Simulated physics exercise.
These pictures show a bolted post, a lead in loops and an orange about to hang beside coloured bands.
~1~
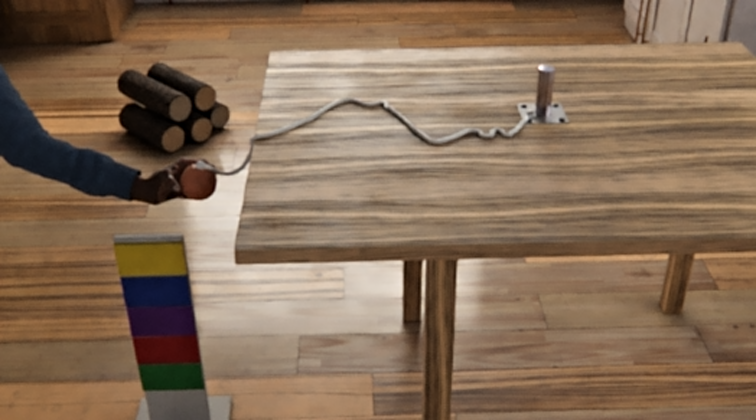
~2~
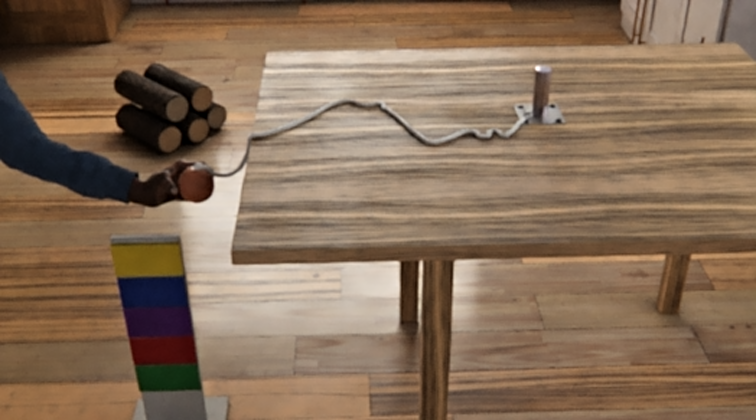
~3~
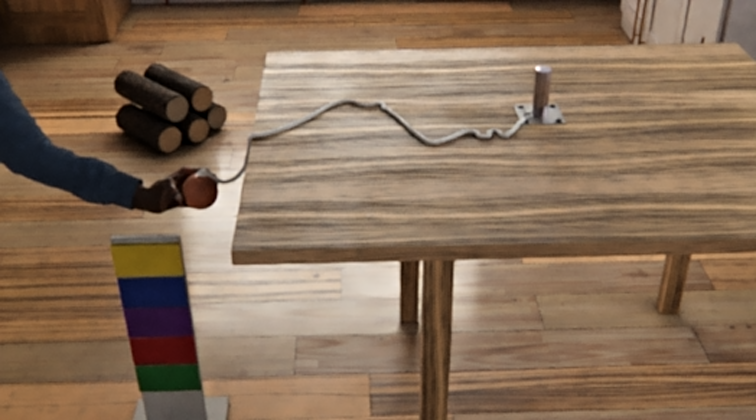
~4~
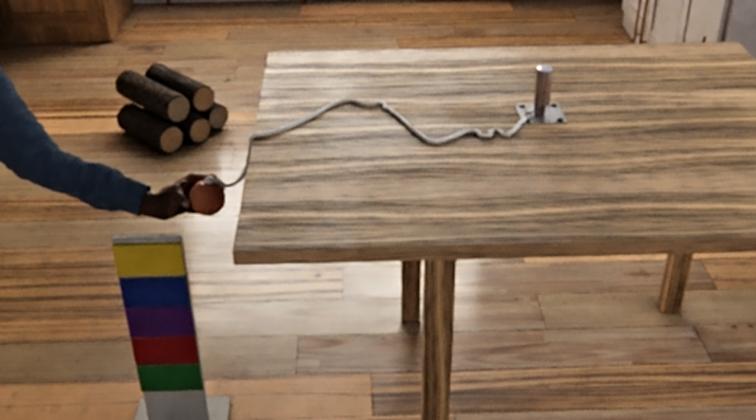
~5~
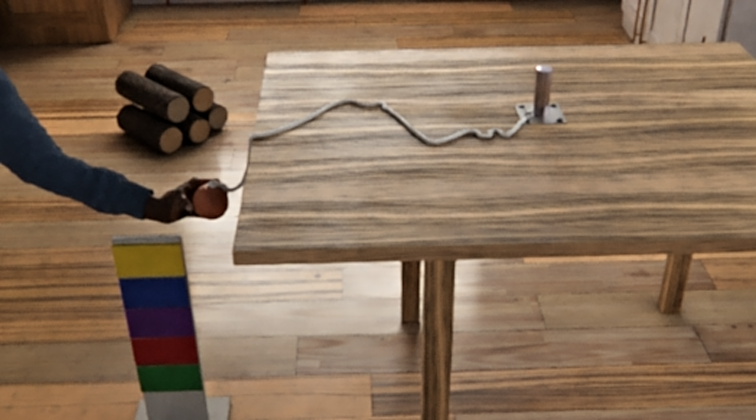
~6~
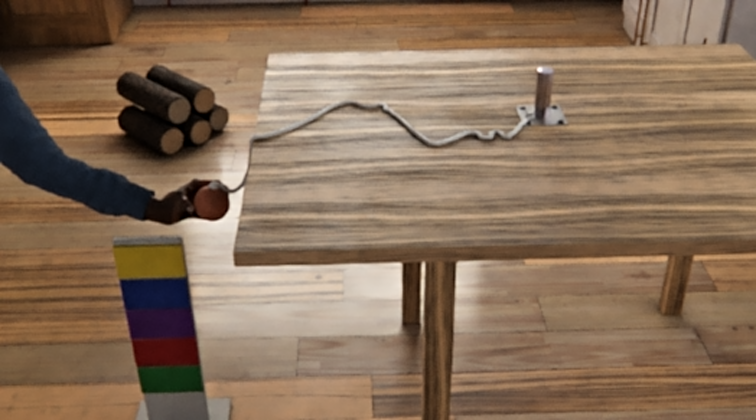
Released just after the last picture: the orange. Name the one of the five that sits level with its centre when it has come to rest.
That would be red.
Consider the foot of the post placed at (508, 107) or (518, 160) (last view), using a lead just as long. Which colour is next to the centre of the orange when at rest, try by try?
Going case by case, it's green and then green.
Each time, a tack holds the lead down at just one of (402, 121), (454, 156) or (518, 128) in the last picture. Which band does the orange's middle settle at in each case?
For the first place it's blue, for the second purple, and for the third red.
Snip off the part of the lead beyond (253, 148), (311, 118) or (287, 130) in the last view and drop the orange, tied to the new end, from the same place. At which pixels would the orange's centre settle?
One spot per try: (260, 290), (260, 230), and (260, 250).
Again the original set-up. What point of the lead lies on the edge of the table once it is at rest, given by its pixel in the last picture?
The bit in question sits close to (367, 107).
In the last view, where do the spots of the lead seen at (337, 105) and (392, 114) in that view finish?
Near (255, 177) and (297, 136).
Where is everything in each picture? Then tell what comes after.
The first picture shows orange (199, 183); yellow (150, 261); blue (156, 292); purple (161, 322); red (166, 351); green (171, 378).
The second picture shows orange (196, 185); lead through (508, 133) (451, 137) (394, 114) (334, 104) (266, 134).
The third picture shows orange (201, 192).
The fourth picture shows orange (207, 198); lead through (509, 133) (453, 137) (395, 114) (336, 103) (267, 134).
The fifth picture shows orange (211, 202).
The sixth picture shows orange (212, 203); lead through (510, 134) (453, 139) (396, 116) (336, 105) (268, 135).
Early on, orange near (233, 325); level with purple.
Midway, orange near (292, 326); level with red.
Near the end, orange near (261, 344); level with red.
Finally, orange near (274, 341); level with red. Its centre hangs level with the red band.
